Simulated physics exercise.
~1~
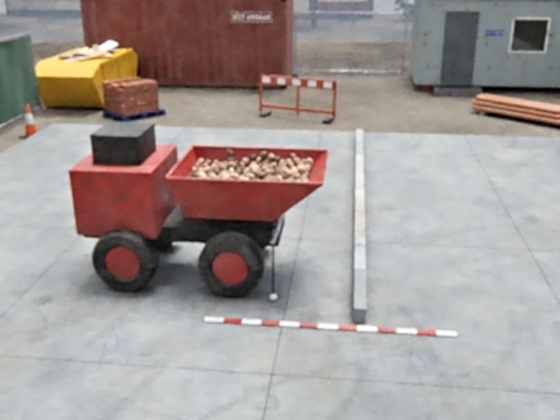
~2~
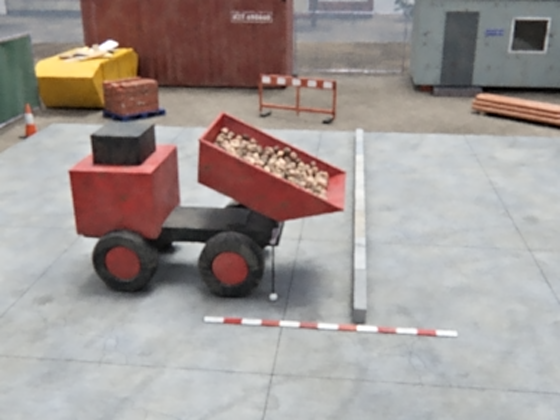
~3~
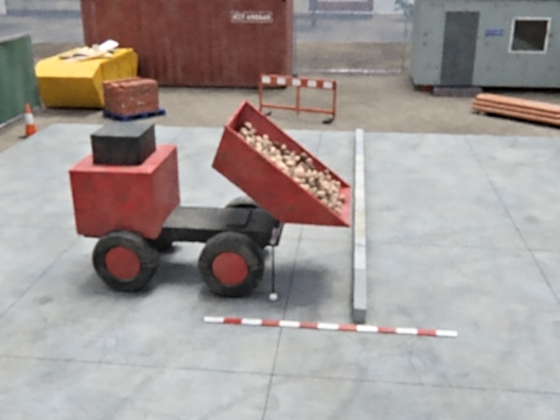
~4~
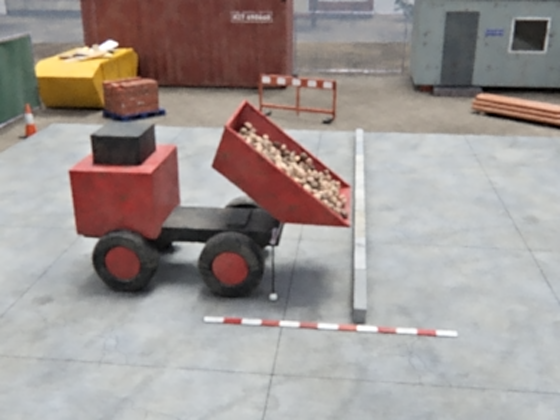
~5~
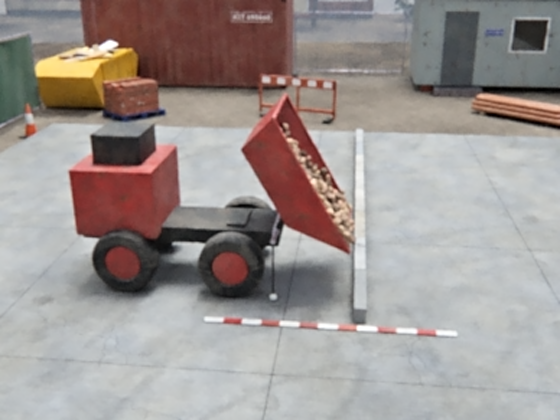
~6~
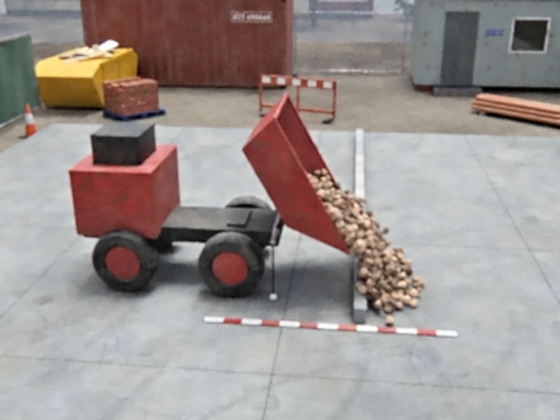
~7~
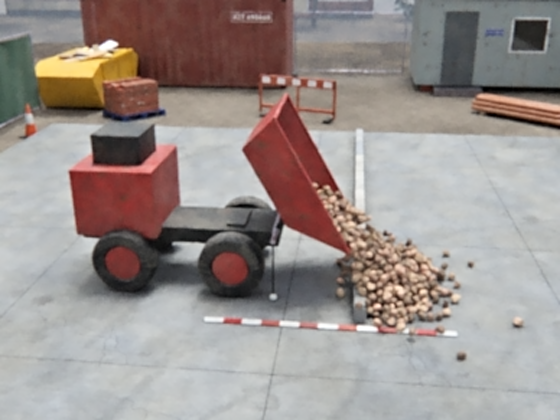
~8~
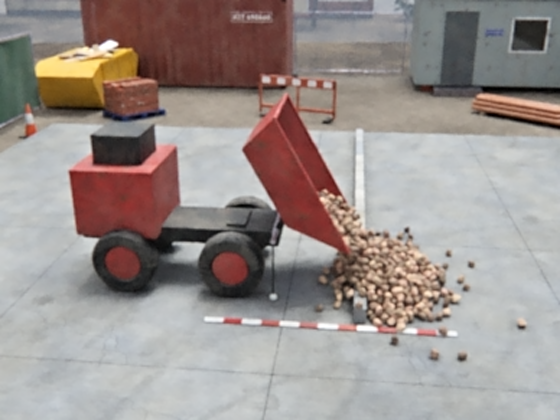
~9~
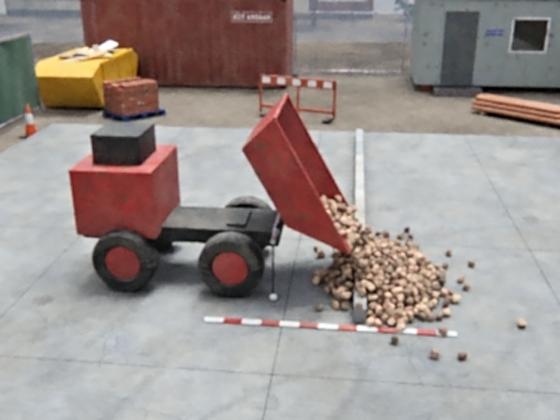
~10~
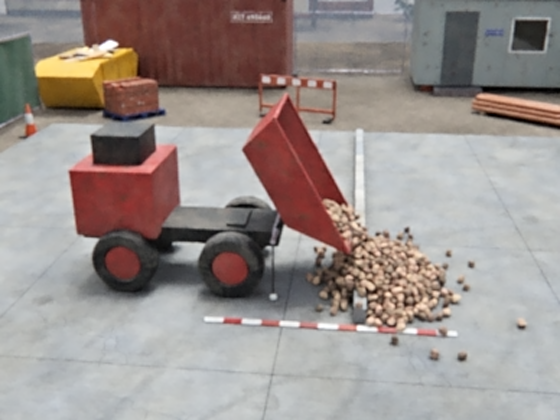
At first, a red dumper with black wheels stands on a pale concrete yard, its skip level and full of light brown stones. The skip tilts up toward the right, and the stones stay inside as it pauses partway. It then tips more steeply, and the load slides out over its lower lip. The stones pour down across the low kerb and spread into a heap, with a few strays rolling farther right. At the end, the skip remains steeply raised with some stones still at its mouth, while most lie beyond the kerb and others on the near side.
